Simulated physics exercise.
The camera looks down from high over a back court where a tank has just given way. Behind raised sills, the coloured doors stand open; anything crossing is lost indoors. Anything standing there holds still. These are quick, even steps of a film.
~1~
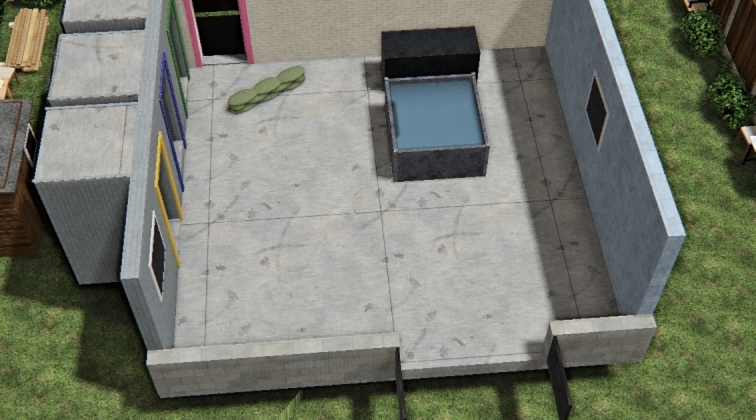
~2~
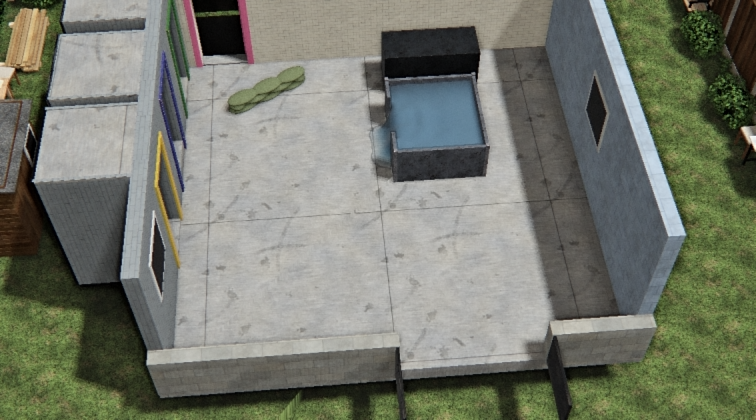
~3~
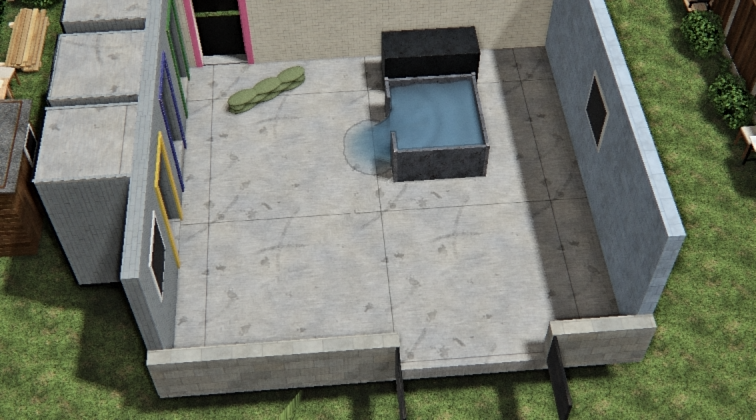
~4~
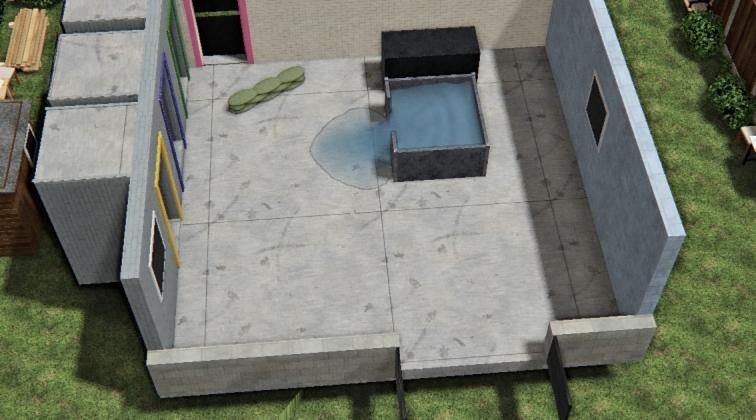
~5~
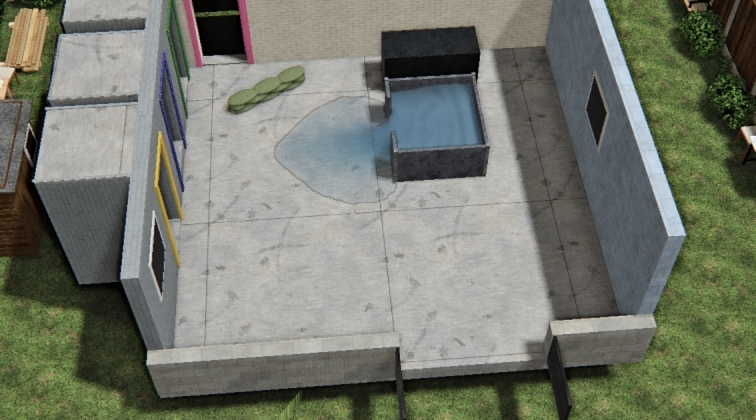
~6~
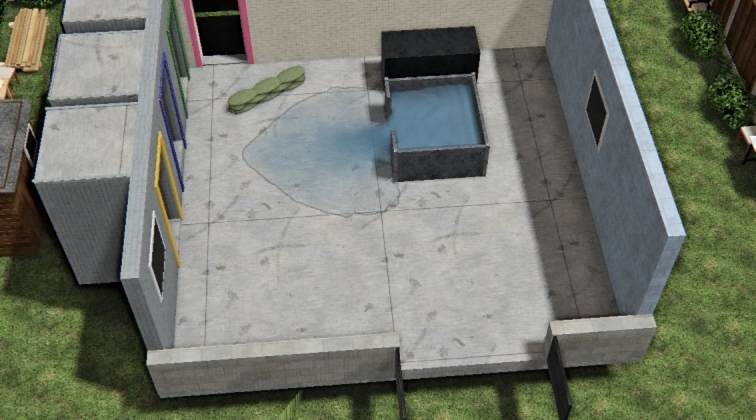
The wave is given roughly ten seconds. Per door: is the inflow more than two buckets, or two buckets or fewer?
The pink door is going to let through more than allowed; the yellow door is going to let through more than allowed; the blue door is going to let through no more than allowed; the green door is going to let through no more than allowed.
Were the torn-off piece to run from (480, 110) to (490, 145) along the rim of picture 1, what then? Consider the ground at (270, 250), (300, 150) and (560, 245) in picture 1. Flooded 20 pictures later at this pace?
Spot one ends up untouched by the spill, spot two untouched by the spill, spot three deluged.
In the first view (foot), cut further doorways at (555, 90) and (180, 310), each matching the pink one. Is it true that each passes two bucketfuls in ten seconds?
So the first doesn't reach it, and then the second tops it.
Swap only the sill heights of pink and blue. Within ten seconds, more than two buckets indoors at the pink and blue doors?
One by one: Pink lets less in, blue lets more in.
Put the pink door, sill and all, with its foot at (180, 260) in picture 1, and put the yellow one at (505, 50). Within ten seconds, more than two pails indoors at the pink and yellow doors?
The pink one overflows, while the yellow one does not overflow.
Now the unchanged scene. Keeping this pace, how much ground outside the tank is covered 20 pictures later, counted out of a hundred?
Around 40 percent of it.
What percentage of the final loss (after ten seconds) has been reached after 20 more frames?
I'd put it at 30 per cent.
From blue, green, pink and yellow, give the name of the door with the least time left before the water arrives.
If you ask me, it's the door marked blue.
A moment on, water covers 25 % of the floor; the pink door not reached, the yellow door not reached, the blue door wet at the sill, nothing in, the green door not reached.
Next, water covers 35 % of the floor; the pink door not reached, the yellow door under two buckets in, the blue door wet at the sill, nothing in, the green door wet at the sill, nothing in.
Then, water covers 40 % of the floor; the pink door over two buckets in, the yellow door over two buckets in, the blue door under two buckets in, the green door wet at the sill, nothing in.
Later, water covers 55 % of the floor; the pink door far over two buckets in, the yellow door over two buckets in, the blue door under two buckets in, the green door wet at the sill, nothing in.
In the end, water covers 90 % of the floor; the pink door far over two buckets in, the yellow door over two buckets in, the blue door under two buckets in, the green door wet at the sill, nothing in.
